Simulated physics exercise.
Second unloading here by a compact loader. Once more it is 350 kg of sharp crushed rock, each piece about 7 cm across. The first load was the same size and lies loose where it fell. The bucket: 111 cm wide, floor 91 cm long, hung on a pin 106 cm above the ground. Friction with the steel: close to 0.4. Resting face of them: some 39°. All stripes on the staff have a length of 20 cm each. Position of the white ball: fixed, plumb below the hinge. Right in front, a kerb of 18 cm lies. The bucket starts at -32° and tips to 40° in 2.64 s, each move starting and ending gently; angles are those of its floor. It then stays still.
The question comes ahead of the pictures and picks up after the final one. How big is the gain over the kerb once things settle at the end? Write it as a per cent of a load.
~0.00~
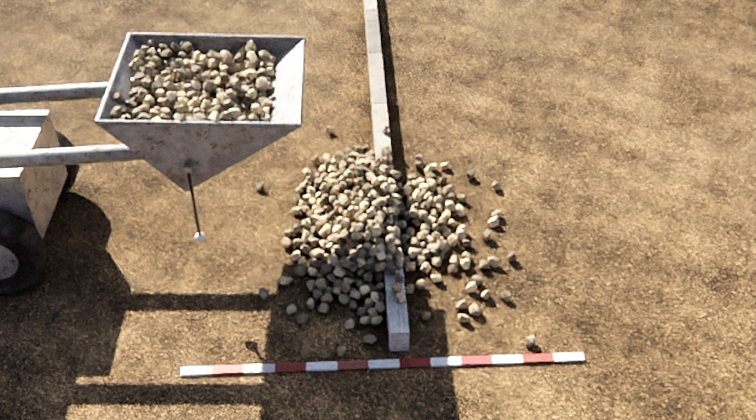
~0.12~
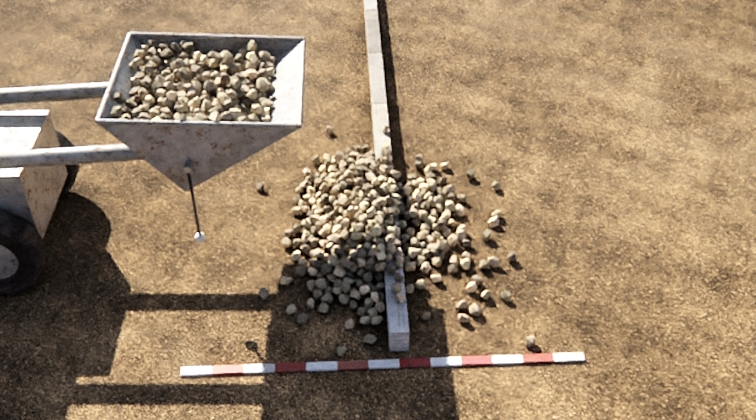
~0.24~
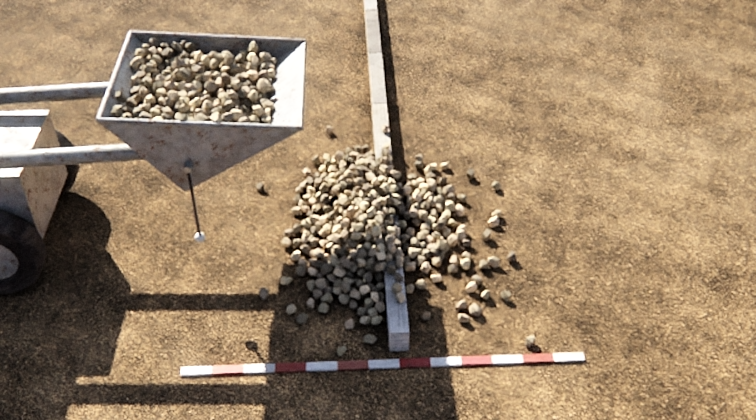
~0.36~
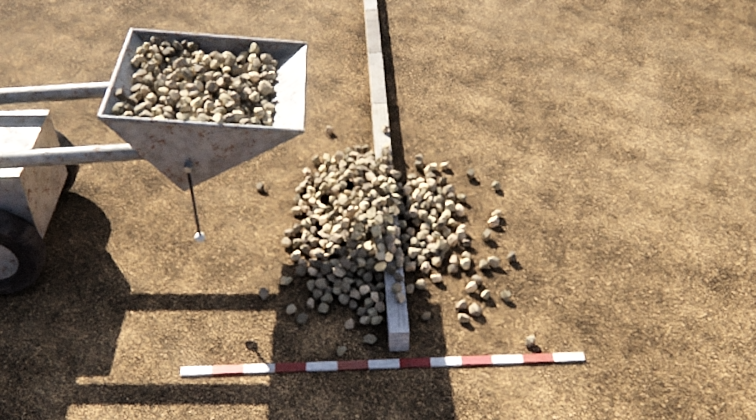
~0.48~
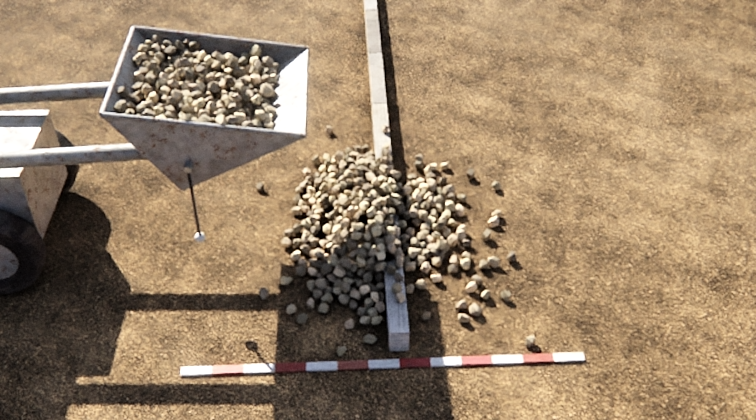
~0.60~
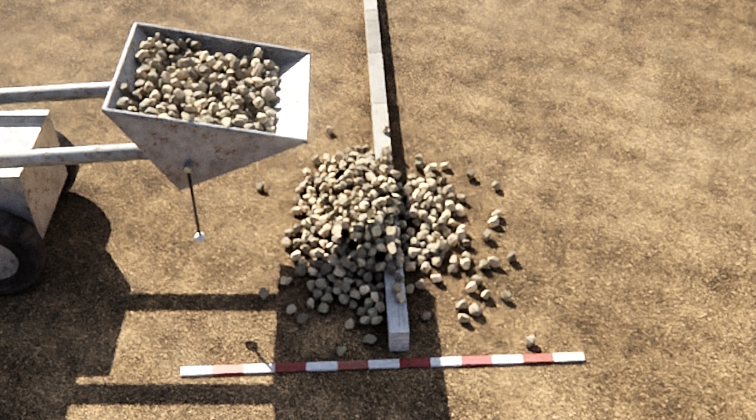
The gain is about 0 per cent of a load.
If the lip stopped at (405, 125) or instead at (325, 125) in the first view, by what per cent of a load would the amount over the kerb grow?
The first would add around 80 per cent, the second around 0 per cent.
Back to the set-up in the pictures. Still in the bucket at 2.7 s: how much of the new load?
That works out to about 15 %.
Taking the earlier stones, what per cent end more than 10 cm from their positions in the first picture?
I'd put it at about 0 per cent.
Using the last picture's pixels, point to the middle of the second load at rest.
The middle lies near (305, 213) in the last picture.
After 2.0 s the floor is at 29°; in per cent of one load, 98 in the bucket, 84 on this side of the kerb, 18 over the kerb; the foremost stones are at (501, 249).
After 2.7 s the floor is at 40°; in per cent of one load, 16 in the bucket, 166 on this side of the kerb, 18 over the kerb; the foremost stones are at (501, 249).
After 3.1 s the floor is at 40°; in per cent of one load, 0 in the bucket, 182 on this side of the kerb, 18 over the kerb; the foremost stones are at (501, 249).
After 5.7 s the floor is at 40°; in per cent of one load, 0 in the bucket, 182 on this side of the kerb, 18 over the kerb; the foremost stones are at (501, 249). Net gain over the kerb, 0.
